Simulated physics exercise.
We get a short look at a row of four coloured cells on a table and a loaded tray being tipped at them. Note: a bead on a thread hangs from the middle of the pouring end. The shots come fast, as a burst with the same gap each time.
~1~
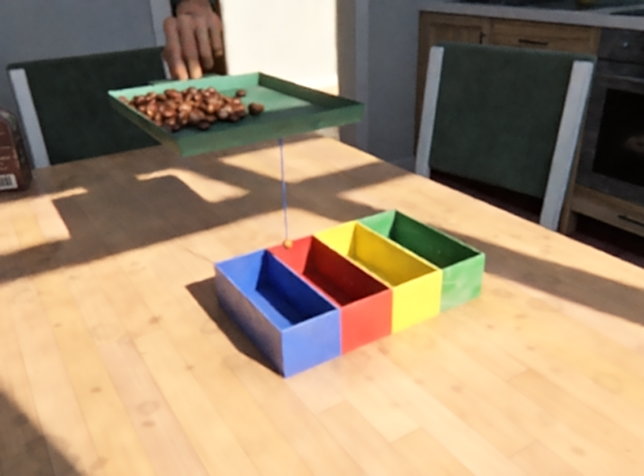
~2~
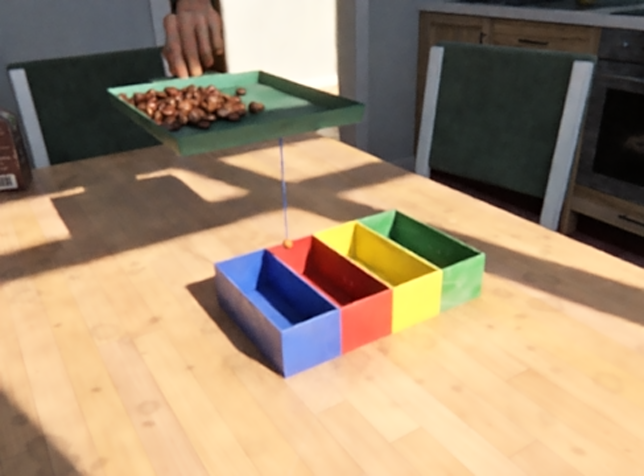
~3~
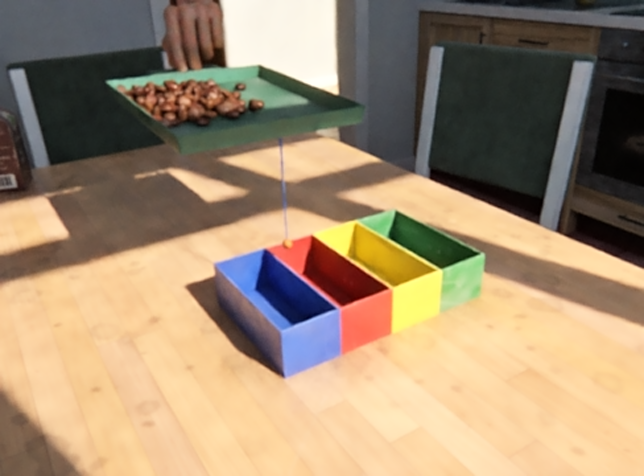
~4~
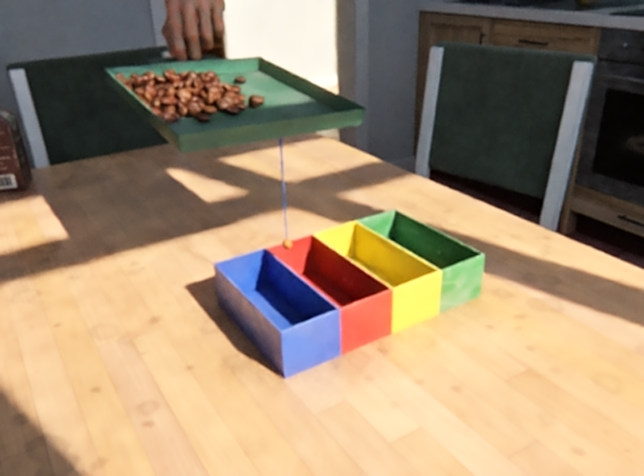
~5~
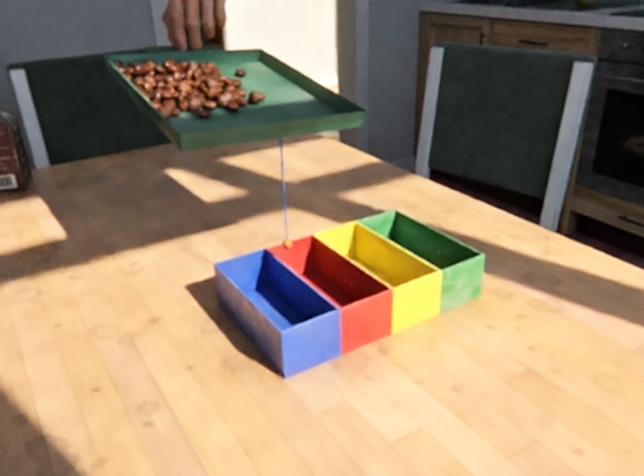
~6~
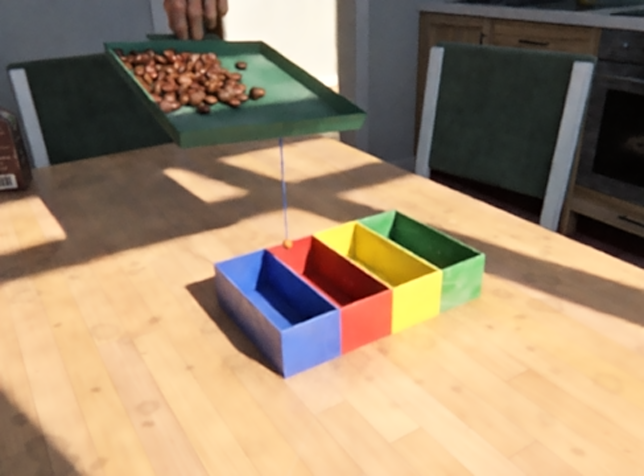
On a sunlit wooden table, a row of blue, red, yellow and green boxes sat still while a hand behind a green tray of brown chocolate drops slowly raised its far side.
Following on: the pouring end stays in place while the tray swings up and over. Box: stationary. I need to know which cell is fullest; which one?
That is the yellow cell.
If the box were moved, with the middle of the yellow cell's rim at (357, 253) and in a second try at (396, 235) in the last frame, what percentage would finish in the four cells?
About 100 per cent, then about 100 per cent.
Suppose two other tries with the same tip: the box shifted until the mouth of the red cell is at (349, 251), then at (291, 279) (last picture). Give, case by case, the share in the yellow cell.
Around 20 and then 40 per cent.
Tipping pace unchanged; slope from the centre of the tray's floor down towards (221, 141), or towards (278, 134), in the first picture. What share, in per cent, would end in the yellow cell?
Roughly 0 per cent, and 20 per cent.
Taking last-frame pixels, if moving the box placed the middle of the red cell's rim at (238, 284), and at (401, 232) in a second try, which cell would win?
For the first spot I'd say the green cell, and for the second spot the cell in blue.
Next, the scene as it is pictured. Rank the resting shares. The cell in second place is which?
Behind the top one comes that red cell.
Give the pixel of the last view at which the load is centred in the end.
Somewhere around (361, 286) in the final view.
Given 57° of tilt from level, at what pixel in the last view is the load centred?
Centre estimate: (308, 110).
Soon, tray tipped steeply; most on the tray; a stray few in the yellow cell; a stray few in the green cell; a small part falling or outside the box.
A while on, tray tipped right over; about half on the tray; about a quarter in the yellow cell; a small part in the red cell; a stray few in the green cell; about a quarter falling or outside the box.
Towards the end, tray tipped past a quarter turn; about two thirds in the yellow cell; about a third in the red cell; a small part in the green cell; a stray few in the blue cell.
Finally, tray tipped past a quarter turn; about two thirds in the yellow cell; about a third in the red cell; a small part in the green cell; a stray few in the blue cell.
